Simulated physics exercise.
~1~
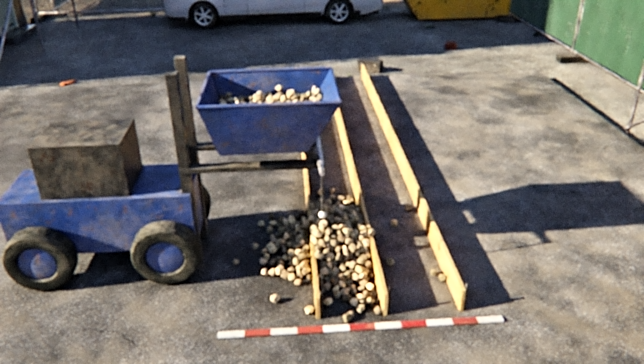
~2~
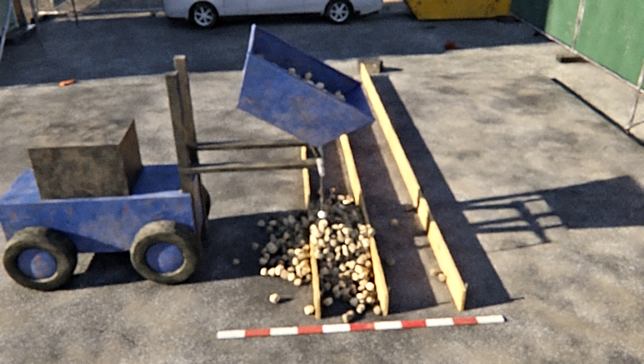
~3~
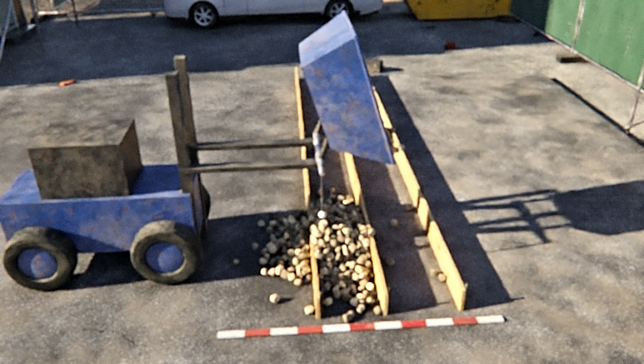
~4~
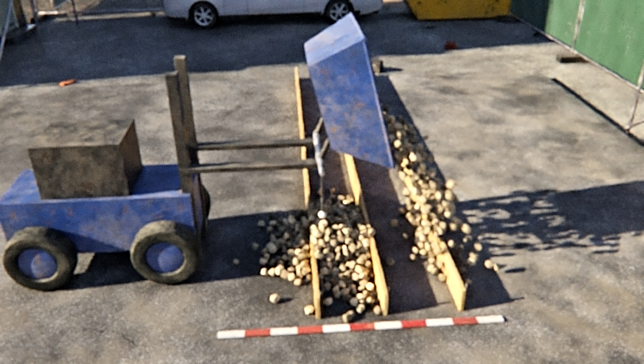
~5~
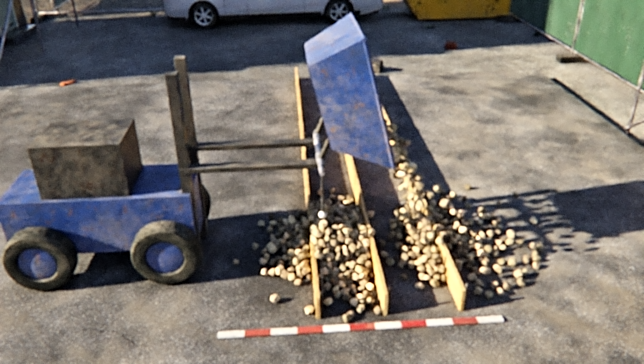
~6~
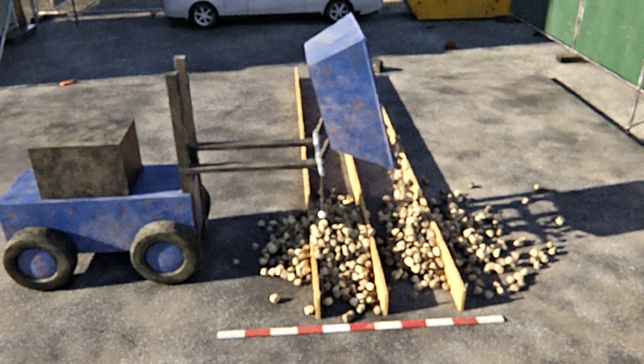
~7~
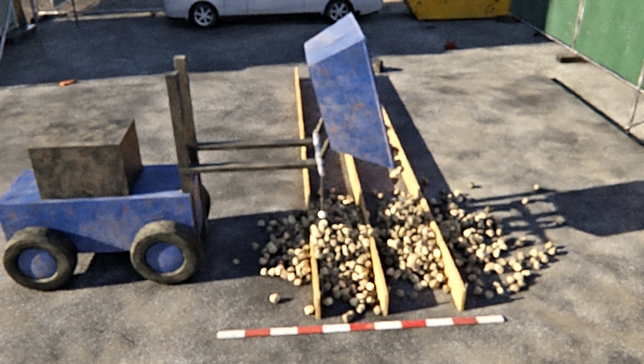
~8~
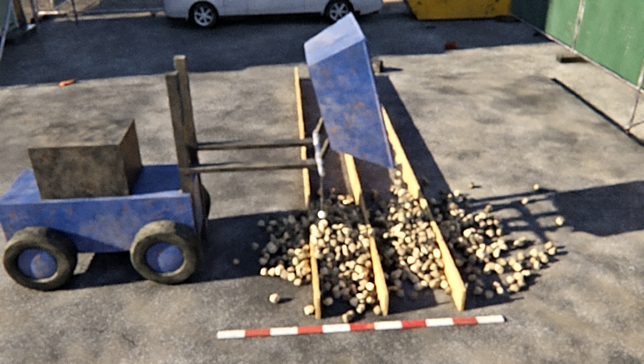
A blue skip full of pale stones, held on the forks of a blue truck with dark wheels at left, hangs over a grey paved yard seen from above. Below it lie three yellowish boards and an earlier heap of stones, with a red and white staff in front and a parked car behind. The skip tips steeply to the right and stops. Stones then pour from its lower end into the right-hand bay, many spilling past the last board. The flow dwindles, and the skip stays tilted above a wide, settled spread of stones.
